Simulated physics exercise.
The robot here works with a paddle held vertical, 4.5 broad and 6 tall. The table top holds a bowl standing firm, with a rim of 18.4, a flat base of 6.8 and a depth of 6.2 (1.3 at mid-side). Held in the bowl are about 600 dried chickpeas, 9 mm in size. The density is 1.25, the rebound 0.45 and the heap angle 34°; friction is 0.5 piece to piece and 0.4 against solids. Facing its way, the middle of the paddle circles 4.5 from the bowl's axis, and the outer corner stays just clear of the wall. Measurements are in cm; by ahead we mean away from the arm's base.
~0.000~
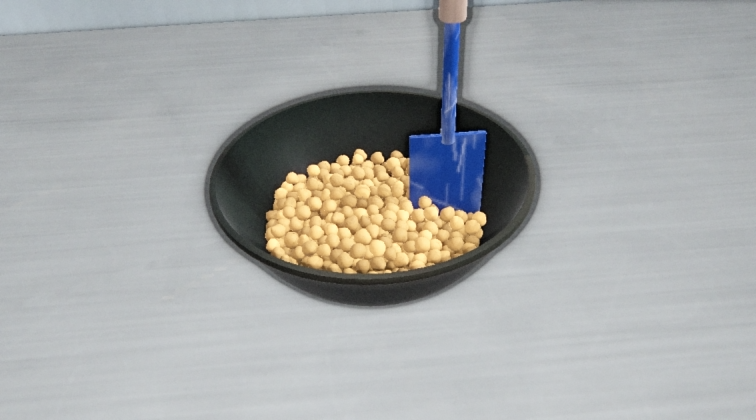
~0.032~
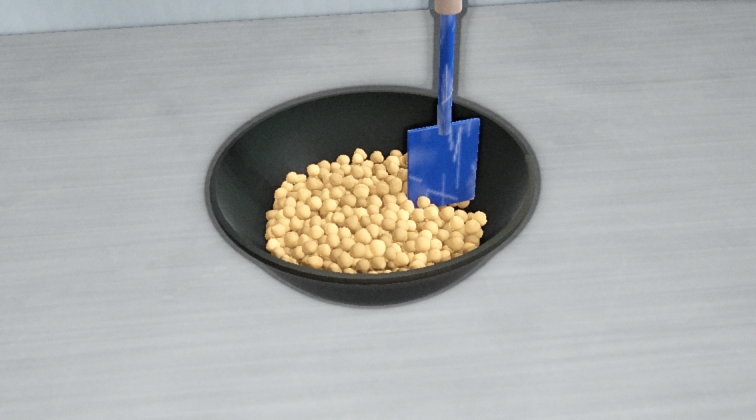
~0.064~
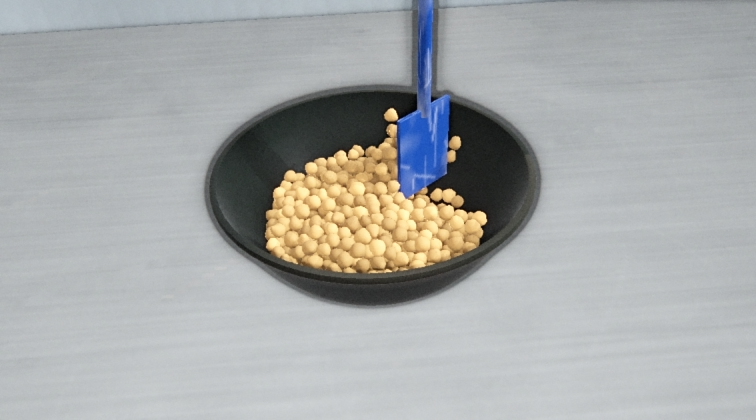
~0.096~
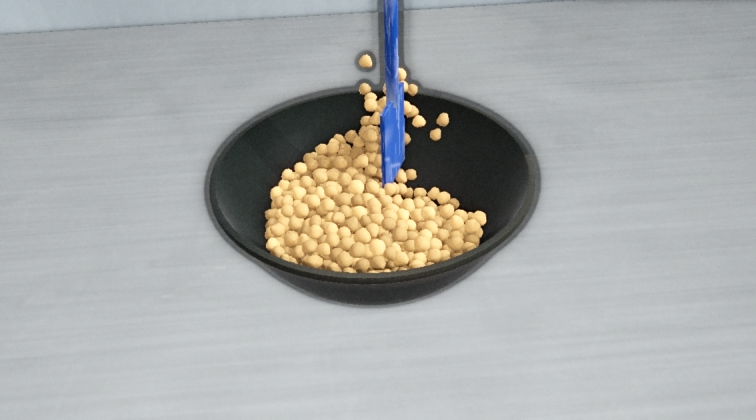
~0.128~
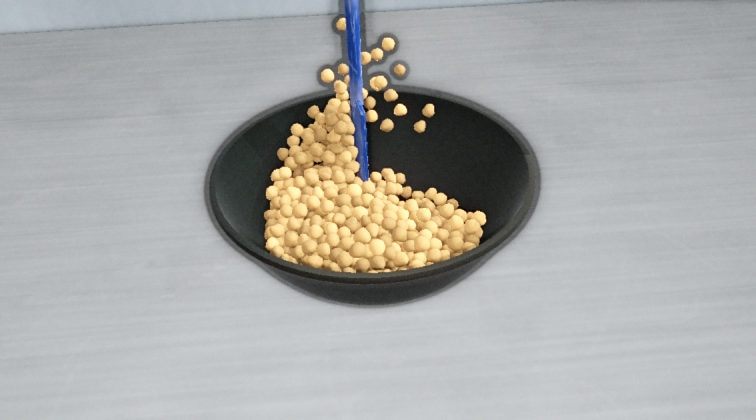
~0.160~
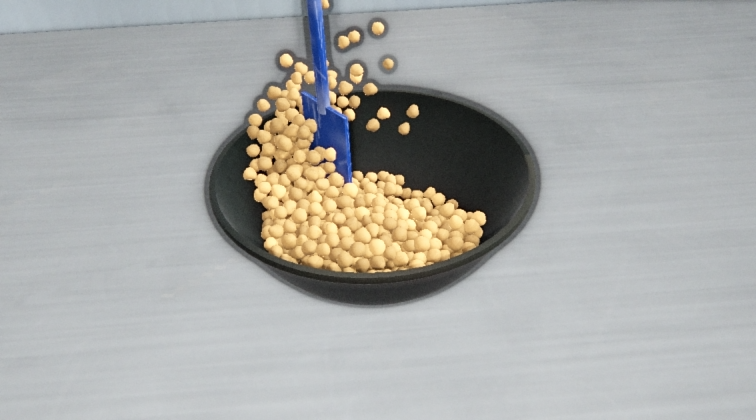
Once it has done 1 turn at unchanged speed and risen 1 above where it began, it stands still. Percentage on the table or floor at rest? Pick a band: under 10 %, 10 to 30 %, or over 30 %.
Band: 10 to 30 %.
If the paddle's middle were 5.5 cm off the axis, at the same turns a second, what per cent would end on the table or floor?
In that case roughly 0 per cent.
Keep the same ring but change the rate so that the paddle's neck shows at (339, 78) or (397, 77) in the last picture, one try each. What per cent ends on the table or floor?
So, roughly 15 percent the first time and 0 percent the second.
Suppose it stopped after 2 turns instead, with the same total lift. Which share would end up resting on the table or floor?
Then some 25 per cent.
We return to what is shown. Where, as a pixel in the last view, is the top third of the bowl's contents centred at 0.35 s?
The centre lies near (431, 233) in the last picture.
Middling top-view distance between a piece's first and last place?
3 cm.
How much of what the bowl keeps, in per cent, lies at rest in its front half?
50 %.
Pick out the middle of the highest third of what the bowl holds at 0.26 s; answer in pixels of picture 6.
Centre of upper third: Approx. (308, 237) px.
After 0.26 s, 212° round, highest piece 9 above the table; 555 in the bowl, 7 on the table or floor, 42 in flight or on the tool.
After 0.35 s, 299° round, highest piece 10 above the table; 524 in the bowl, 47 on the table or floor, 33 in flight or on the tool.
After 0.60 s, 0° round, highest piece 5 above the table; 490 in the bowl, 114 on the table or floor.
After 1.30 s, 0° round, highest piece 4 above the table; 490 in the bowl, 114 on the table or floor.
In the end, 490 in the bowl, 114 on the table or floor. That is 19 % on the table or floor.
